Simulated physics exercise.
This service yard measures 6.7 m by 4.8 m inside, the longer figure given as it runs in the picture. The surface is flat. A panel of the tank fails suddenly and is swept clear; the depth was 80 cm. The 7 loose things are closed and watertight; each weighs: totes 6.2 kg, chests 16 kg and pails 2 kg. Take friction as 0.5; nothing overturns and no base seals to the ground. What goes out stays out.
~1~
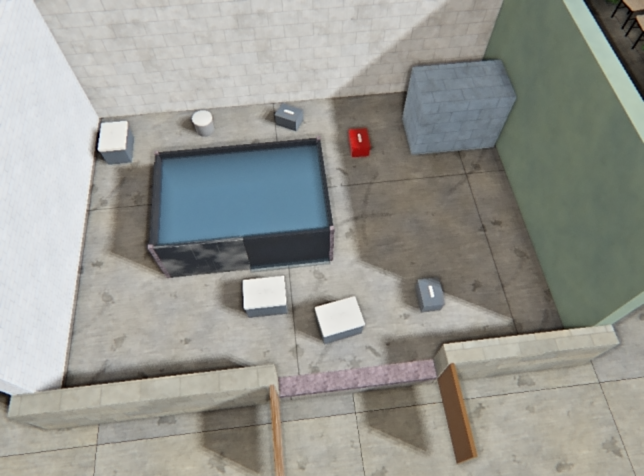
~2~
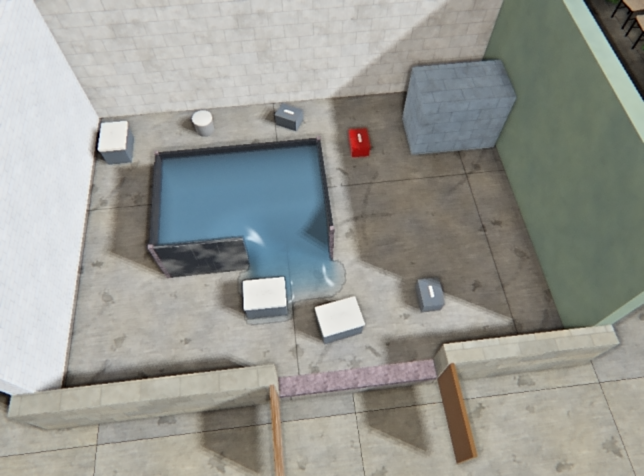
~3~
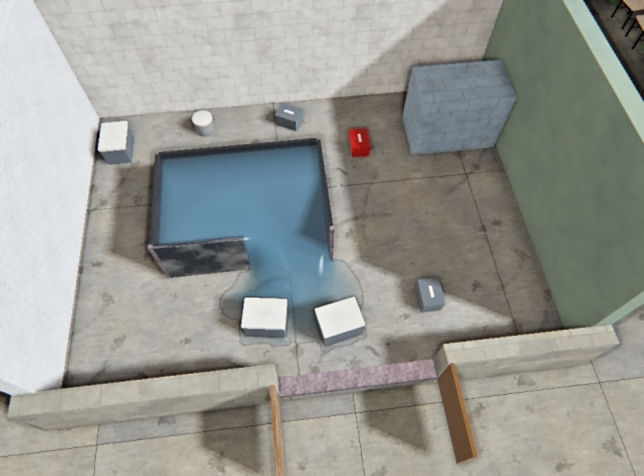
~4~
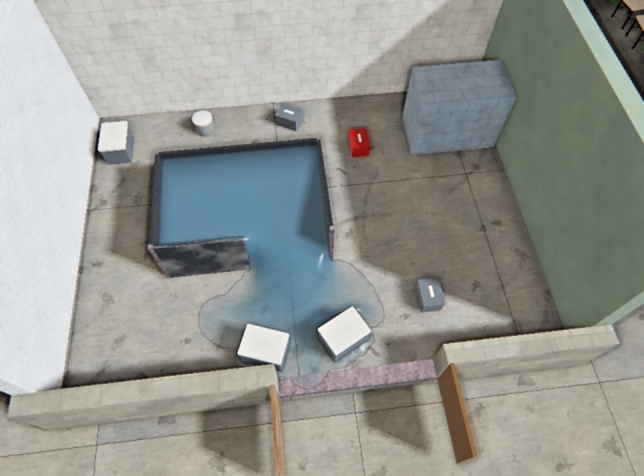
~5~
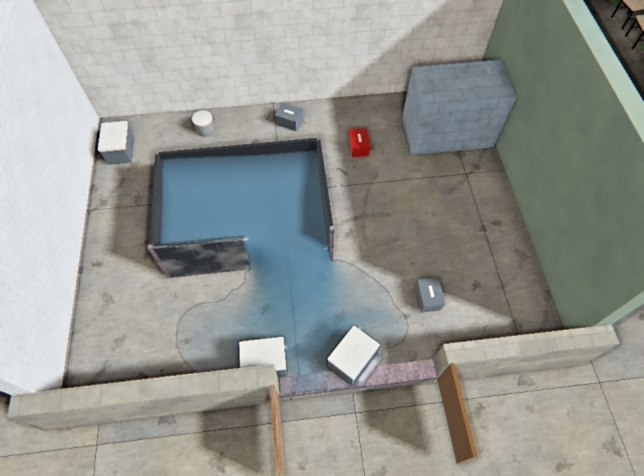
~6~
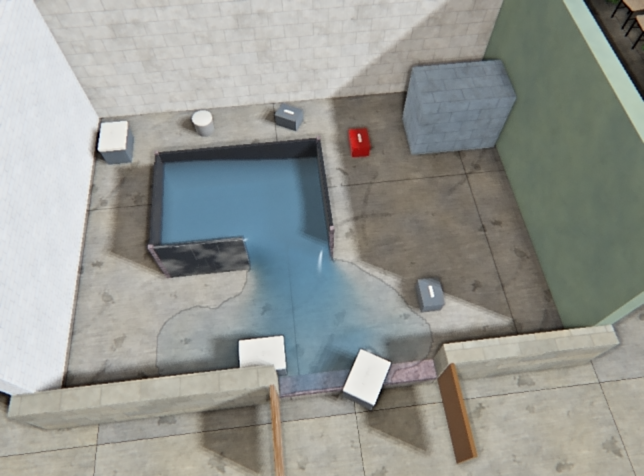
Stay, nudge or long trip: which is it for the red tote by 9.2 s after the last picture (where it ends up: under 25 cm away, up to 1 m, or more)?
The red tote holds its place.
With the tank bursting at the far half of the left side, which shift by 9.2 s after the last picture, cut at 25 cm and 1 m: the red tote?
Then the red tote gets carried off.
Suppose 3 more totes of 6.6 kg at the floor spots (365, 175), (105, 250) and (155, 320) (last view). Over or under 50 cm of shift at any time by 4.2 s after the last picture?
In that order: Under, over, more.
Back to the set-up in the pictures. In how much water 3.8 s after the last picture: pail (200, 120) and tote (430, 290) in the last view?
About 1 and 2 cm.
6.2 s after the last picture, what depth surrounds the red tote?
Roughly 1 cm.
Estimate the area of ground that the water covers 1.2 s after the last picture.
Some 13 m2.
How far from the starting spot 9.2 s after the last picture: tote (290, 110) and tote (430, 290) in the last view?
In turn: 0 cm, 50 cm.
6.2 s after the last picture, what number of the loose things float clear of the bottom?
At that moment 1.
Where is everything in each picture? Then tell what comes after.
The red tote at (360, 138), on the bottom; 3.4 m2 under water; 0 of 7 have shifted, in the first frame.
The red tote at (360, 138) rests on the ground; 4.1 m2 under water; 0 of 7 have shifted, in the second frame.
The red tote at (360, 138), on the bottom; 4.9 m2 under water; 1 of 7 have shifted, in the third frame.
The red tote at (360, 138), on the bottom; 6.0 m2 under water; 2 of 7 have shifted, in the fourth frame.
The red tote at (360, 138), on the bottom; 7.3 m2 under water; 2 of 7 have shifted, in the fifth frame.
The red tote at (360, 138), on the bottom; 8.2 m2 under water; 2 of 7 have shifted, in the sixth frame.
Then, 1.2 s after the last picture the red tote is near (360, 138), 0.0 m from its start, aground; 1 of 7 are out; 1 afloat.
Then, 3.8 s after the last picture the red tote is near (360, 138), 0.0 m from its start, aground; 1 of 7 are out; 0 afloat.
Then, 6.2 s after the last picture the red tote is near (360, 138), 0.0 m from its start, aground; 1 of 7 are out; 1 afloat.
Then, 9.2 s after the last picture the red tote is near (360, 138), 0.0 m from its start, aground; 1 of 7 are out; 1 afloat.
